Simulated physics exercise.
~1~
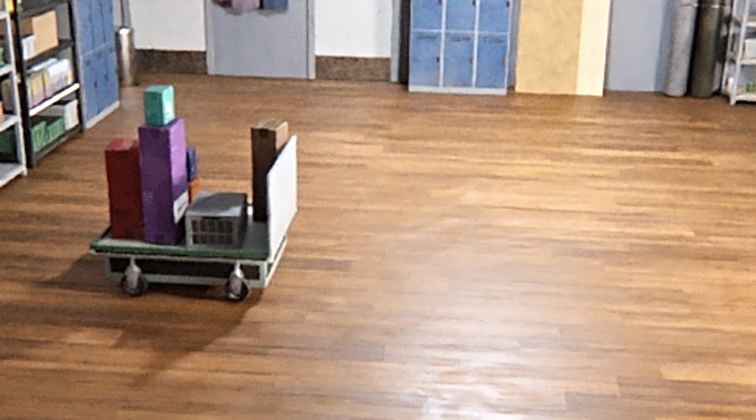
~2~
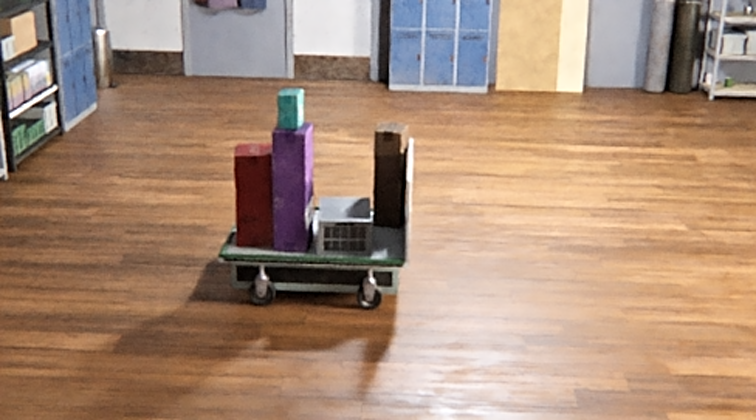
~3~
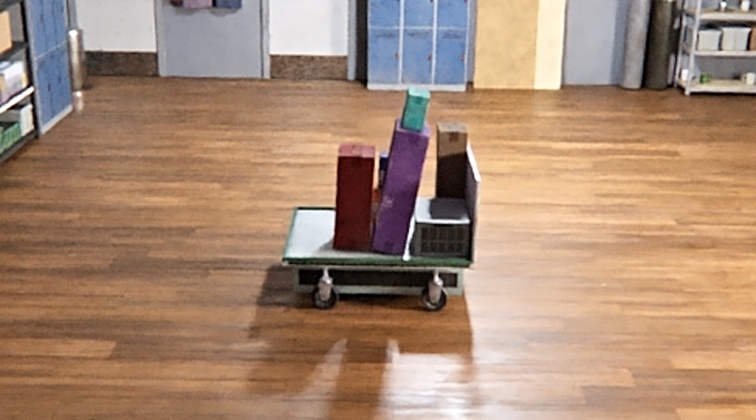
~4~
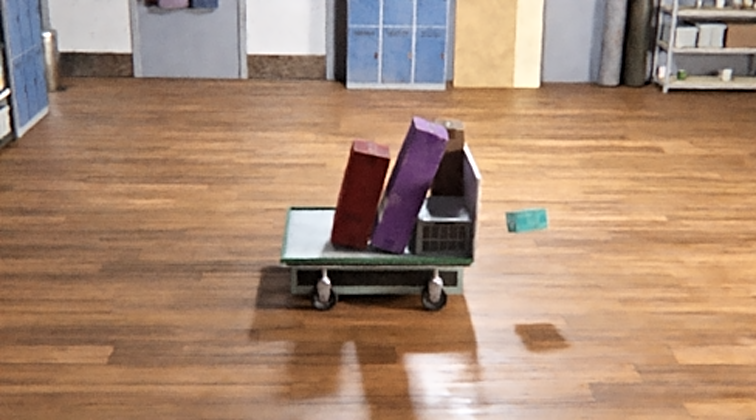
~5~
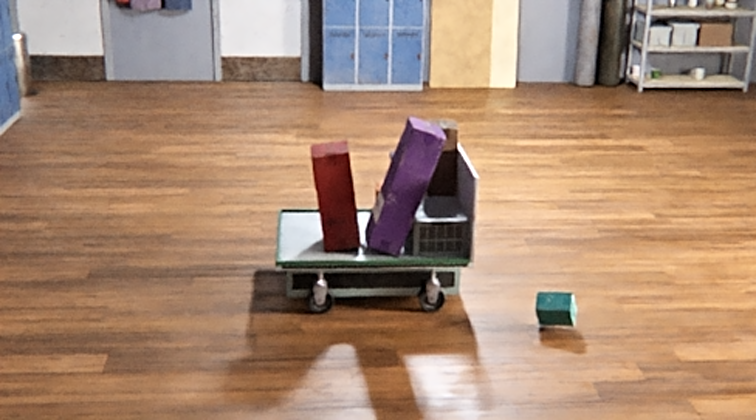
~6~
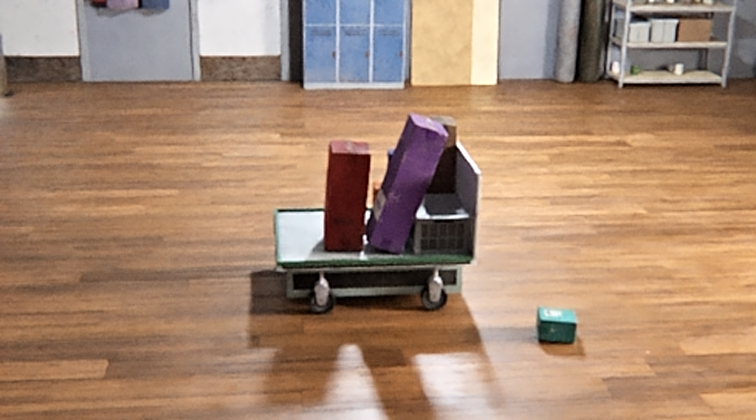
To begin with, a flat cart loaded with a red box, a tall purple box topped by a turquoise parcel, a grey crate, a brown box and smaller parcels rolls rightward across a wooden floor. As the cart comes to a stop, the purple box leans right toward the board, and the turquoise parcel tilts with it. The turquoise parcel then drops off past the board and lands on the floor to the right. The red box tips right, rocks back and settles upright. Finally, the purple box remains leaning on the stationary cart, while the turquoise parcel lies on the floor.
